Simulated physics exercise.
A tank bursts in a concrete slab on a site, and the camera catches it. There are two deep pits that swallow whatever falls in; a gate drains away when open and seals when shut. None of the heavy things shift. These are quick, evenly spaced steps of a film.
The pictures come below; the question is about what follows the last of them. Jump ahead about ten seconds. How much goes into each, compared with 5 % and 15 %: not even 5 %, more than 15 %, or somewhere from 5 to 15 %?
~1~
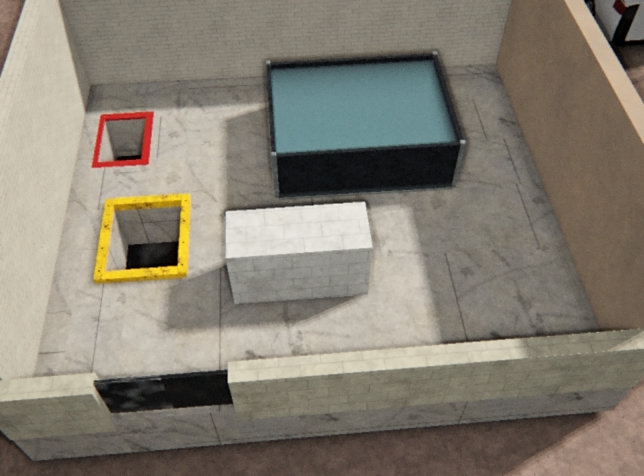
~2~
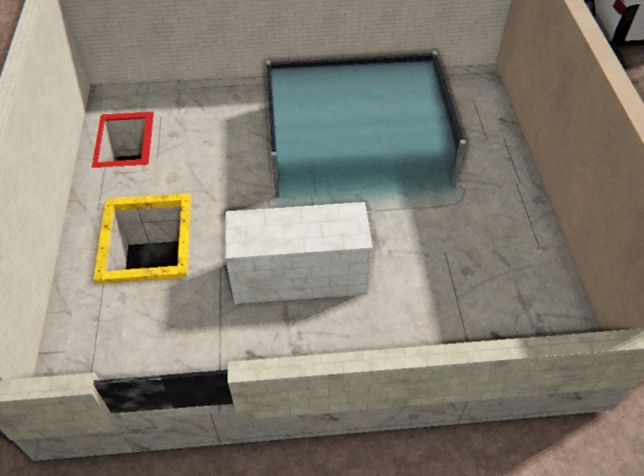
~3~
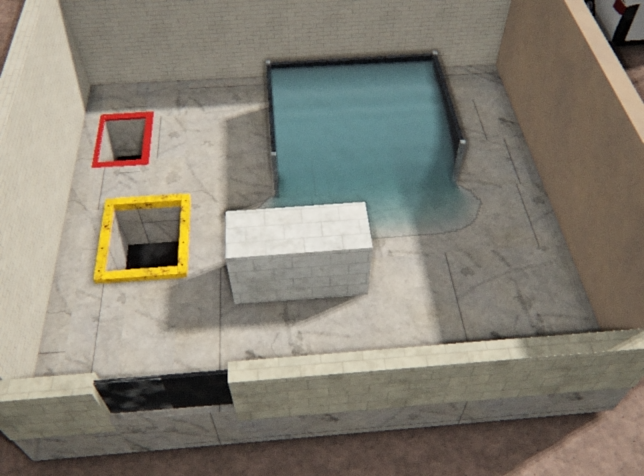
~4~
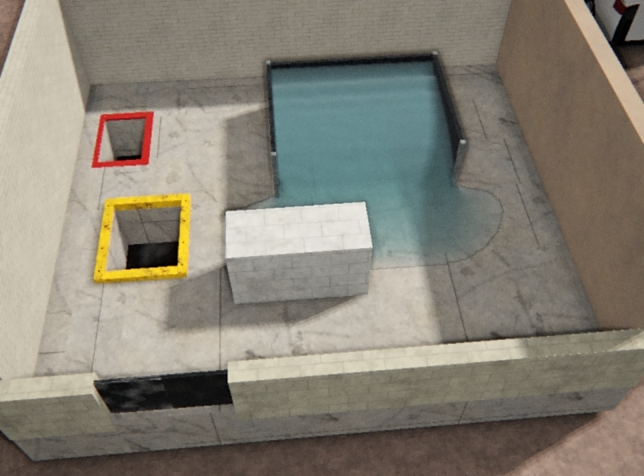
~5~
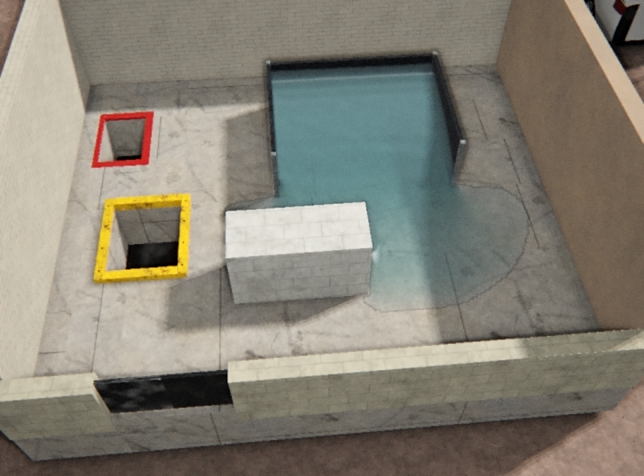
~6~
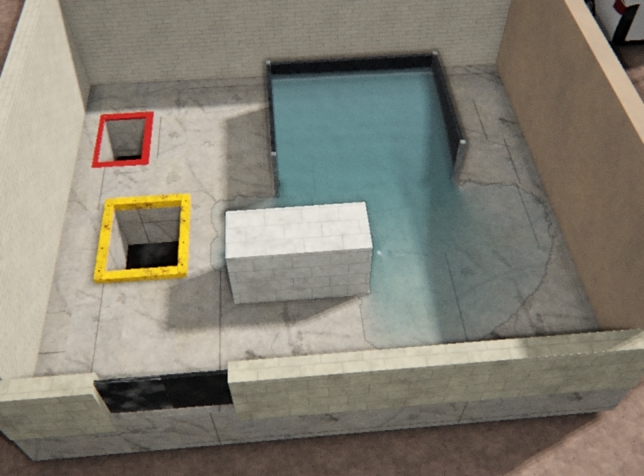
Compared with the marks: The gate gets not even 5 %; the red pit gets from 5 to 15 %; the yellow pit gets from 5 to 15 %.
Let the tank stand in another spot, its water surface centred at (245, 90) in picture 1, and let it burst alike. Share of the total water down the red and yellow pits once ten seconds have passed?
Estimated shares - red: Some 8 in a hundred; yellow: Some 15 in a hundred.
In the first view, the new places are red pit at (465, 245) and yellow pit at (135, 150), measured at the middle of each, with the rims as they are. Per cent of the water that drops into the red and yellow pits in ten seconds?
Red share 40%, yellow share 2%.
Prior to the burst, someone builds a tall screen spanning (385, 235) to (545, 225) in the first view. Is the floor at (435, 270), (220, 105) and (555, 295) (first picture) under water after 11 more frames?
Running through them in order, the first comes out taken by the flood, the second free from flooding and the last taken by the flood.
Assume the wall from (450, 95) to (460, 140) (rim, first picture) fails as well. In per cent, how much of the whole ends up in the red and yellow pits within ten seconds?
In percent: Red 15, yellow 0.
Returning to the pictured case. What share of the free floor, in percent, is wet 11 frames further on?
My estimate is near 55 per cent.
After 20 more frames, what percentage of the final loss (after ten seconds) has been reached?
It comes to around 45 per cent.
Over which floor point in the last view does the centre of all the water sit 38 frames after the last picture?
I'd mark it close to (346, 215).
A moment on, water covers 35 % of the floor; the gate 0 %, the red pit 0 %, the yellow pit 1 %.
Next, water covers 55 % of the floor; the gate 0 %, the red pit 0 %, the yellow pit 5 %.
Then, water covers 75 % of the floor; the gate 0 %, the red pit 1 %, the yellow pit 9 %.
Later, water covers 95 % of the floor; the gate 0 %, the red pit 2 %, the yellow pit 9 %.
In the end, water covers 100 % of the floor; the gate 0 %, the red pit 12 %, the yellow pit 10 %.
